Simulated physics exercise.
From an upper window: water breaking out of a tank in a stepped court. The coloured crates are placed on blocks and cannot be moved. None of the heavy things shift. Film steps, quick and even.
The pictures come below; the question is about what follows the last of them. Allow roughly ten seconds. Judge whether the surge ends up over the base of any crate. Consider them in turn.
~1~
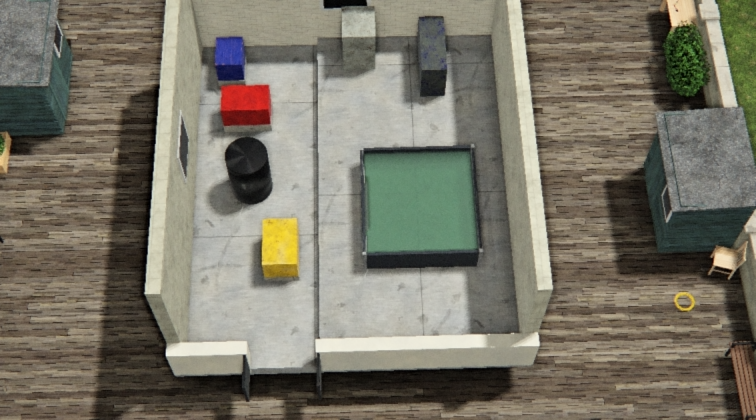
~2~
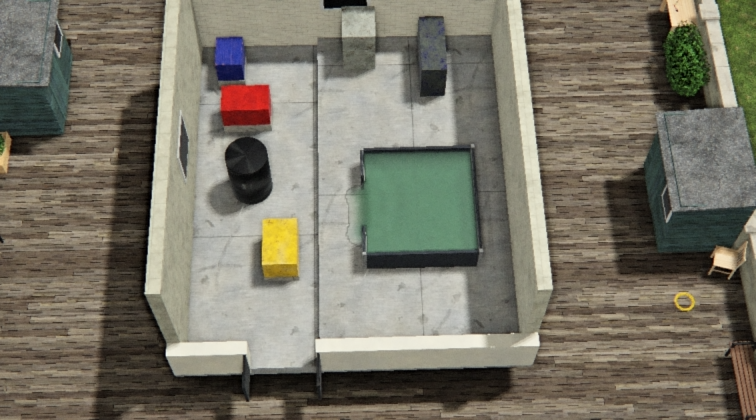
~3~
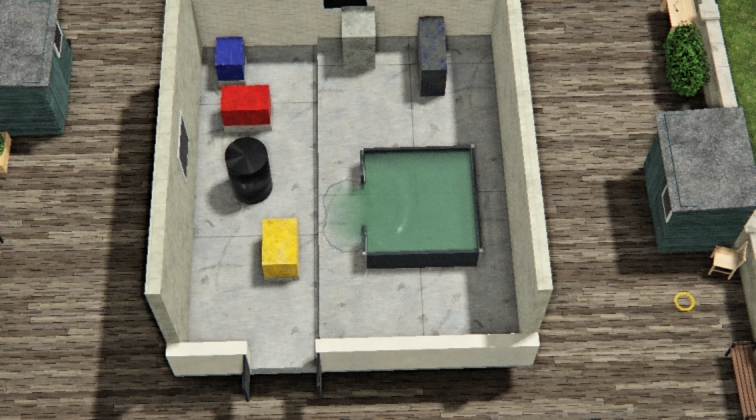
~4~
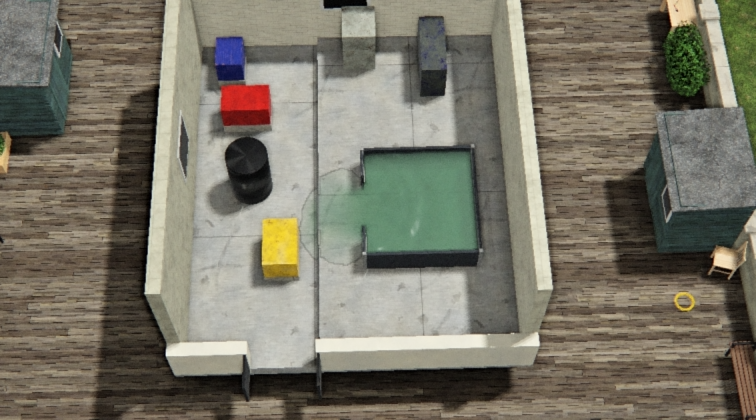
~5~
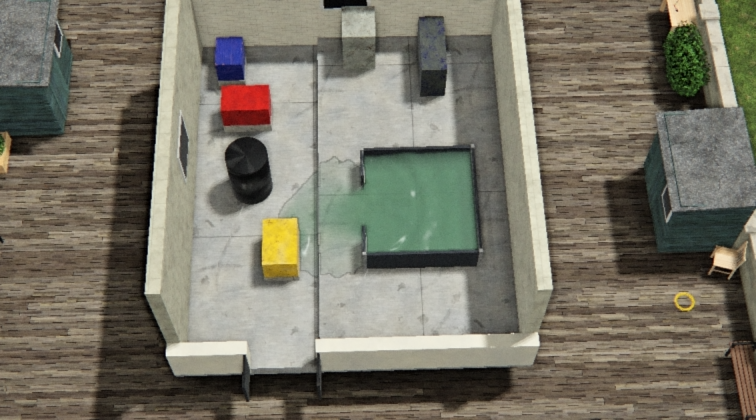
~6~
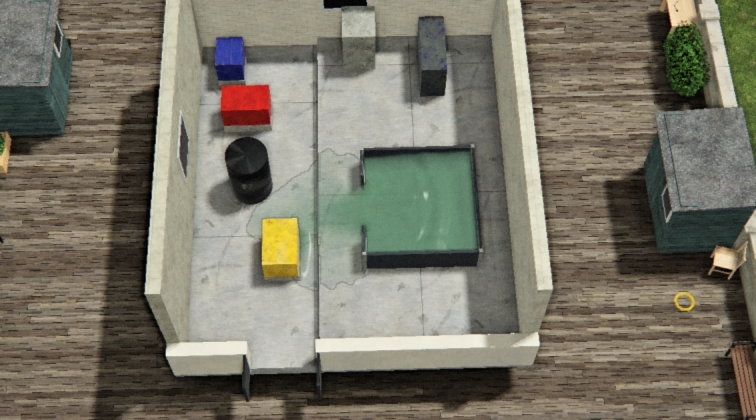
The yellow crate gets wet. The blue crate keeps dry. The red crate keeps dry.
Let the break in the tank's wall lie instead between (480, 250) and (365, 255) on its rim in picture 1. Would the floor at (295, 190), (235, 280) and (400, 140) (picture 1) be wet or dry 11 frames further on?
Place one: Spared by the leak. Place two: Spared by the leak. Place three: Spared by the leak.
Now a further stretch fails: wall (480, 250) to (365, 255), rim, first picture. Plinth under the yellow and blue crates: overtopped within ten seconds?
I expect yellow remains untouched while blue remains untouched.
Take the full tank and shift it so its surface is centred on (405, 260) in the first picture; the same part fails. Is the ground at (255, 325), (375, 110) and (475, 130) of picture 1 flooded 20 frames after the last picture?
Taking the three spots in order: Swamped, bare, bare.
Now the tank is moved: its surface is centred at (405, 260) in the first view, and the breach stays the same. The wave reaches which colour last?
Last of all, it's the blue one.
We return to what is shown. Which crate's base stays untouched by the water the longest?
Last is the crate marked blue.
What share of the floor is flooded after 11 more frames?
Roughly 30 percent, I'd say.
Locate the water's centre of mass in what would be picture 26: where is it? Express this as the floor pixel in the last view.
Close to (344, 213).
A moment on, water covers 20 % of the floor; the yellow crate water round its plinth, the blue crate not reached, the red crate not reached.
Next, water covers 30 % of the floor; the yellow crate water round its plinth, the blue crate not reached, the red crate water round its plinth.
Then, water covers 45 % of the floor; the yellow crate water round its plinth, the blue crate water round its plinth, the red crate water round its plinth.
Later, water covers 50 % of the floor; the yellow crate water round its plinth, the blue crate water round its plinth, the red crate water round its plinth.
In the end, water covers 50 % of the floor; the yellow crate was topped, the blue crate stayed above the water, the red crate stayed above the water.
